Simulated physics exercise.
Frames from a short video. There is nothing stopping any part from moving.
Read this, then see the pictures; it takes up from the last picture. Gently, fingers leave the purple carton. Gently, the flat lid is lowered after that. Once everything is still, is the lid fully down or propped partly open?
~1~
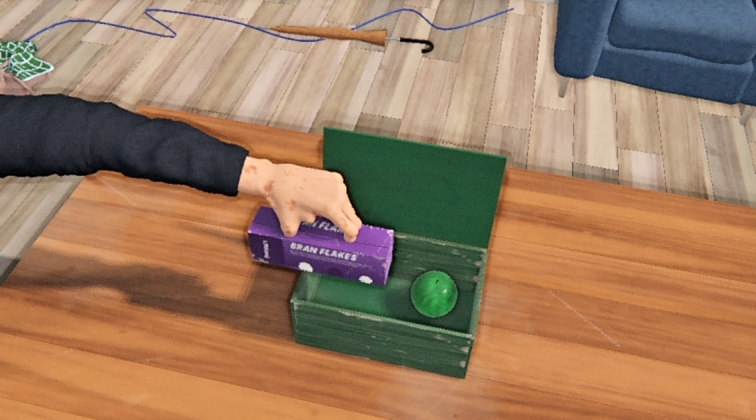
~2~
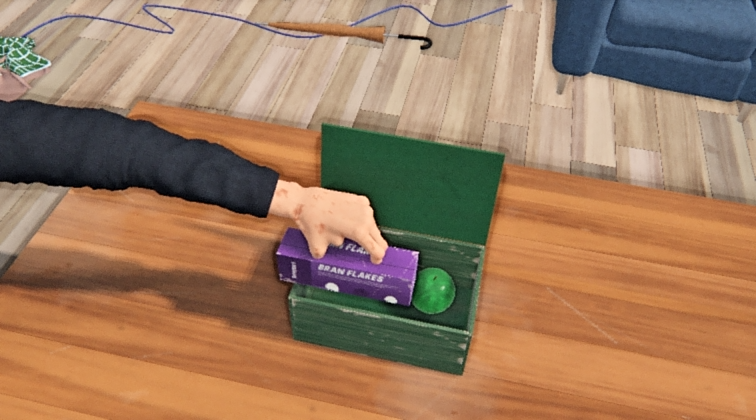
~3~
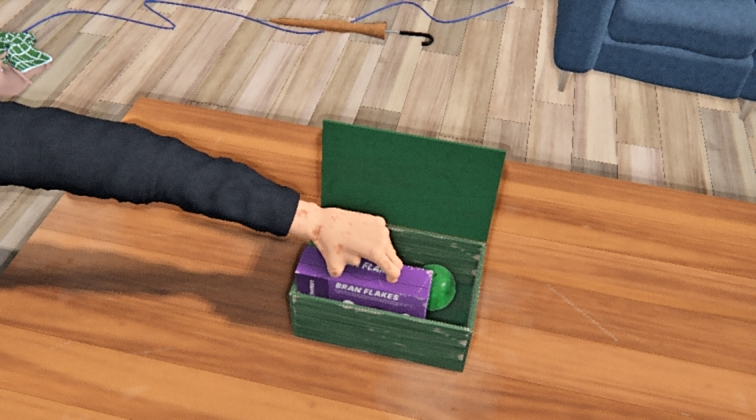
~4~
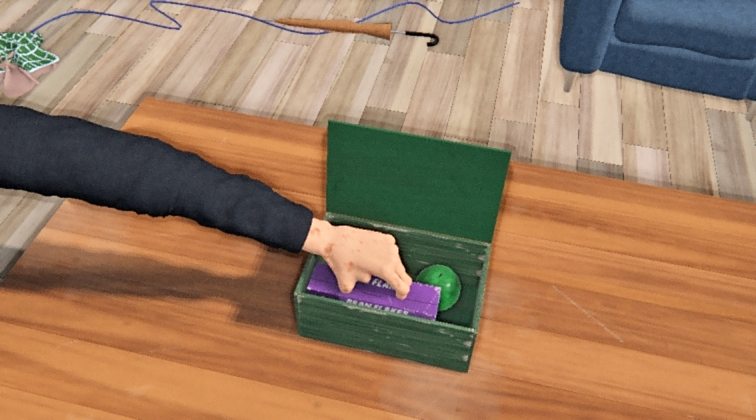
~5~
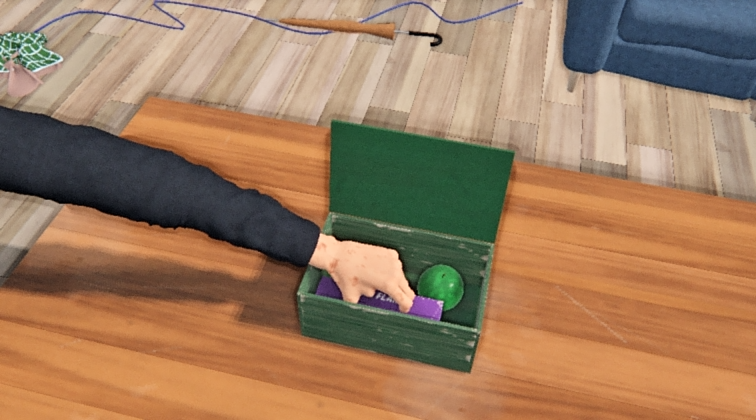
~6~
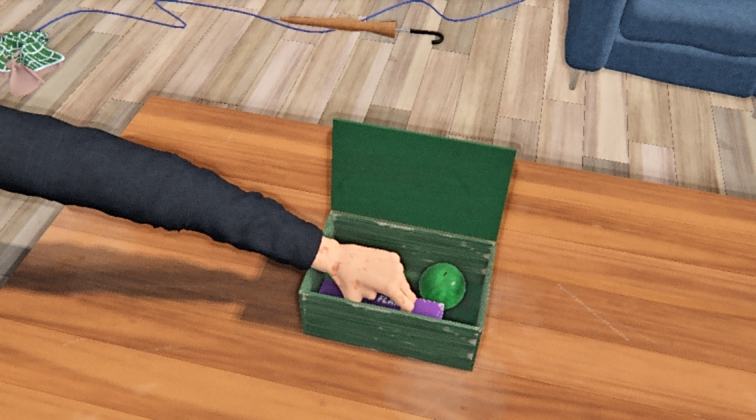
It is fully down.
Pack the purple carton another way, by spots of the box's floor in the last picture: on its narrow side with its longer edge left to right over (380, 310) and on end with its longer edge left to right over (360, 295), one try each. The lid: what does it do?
First time round it drops into place, and second time round it won't go down.
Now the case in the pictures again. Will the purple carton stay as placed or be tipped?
Once everything settles, it keeps its original angle.
Then, 1.10 s on from there, lid starting down.
Then, 1.60 s on from there, lid 57° above the rim.
Then, 1.90 s on from there, lid 35° above the rim.
Then, 2.20 s on from there, lid 10° above the rim.
In the end, lid shut; both unmoved. At the end, from the last picture's camera, purple carton near (379, 316).
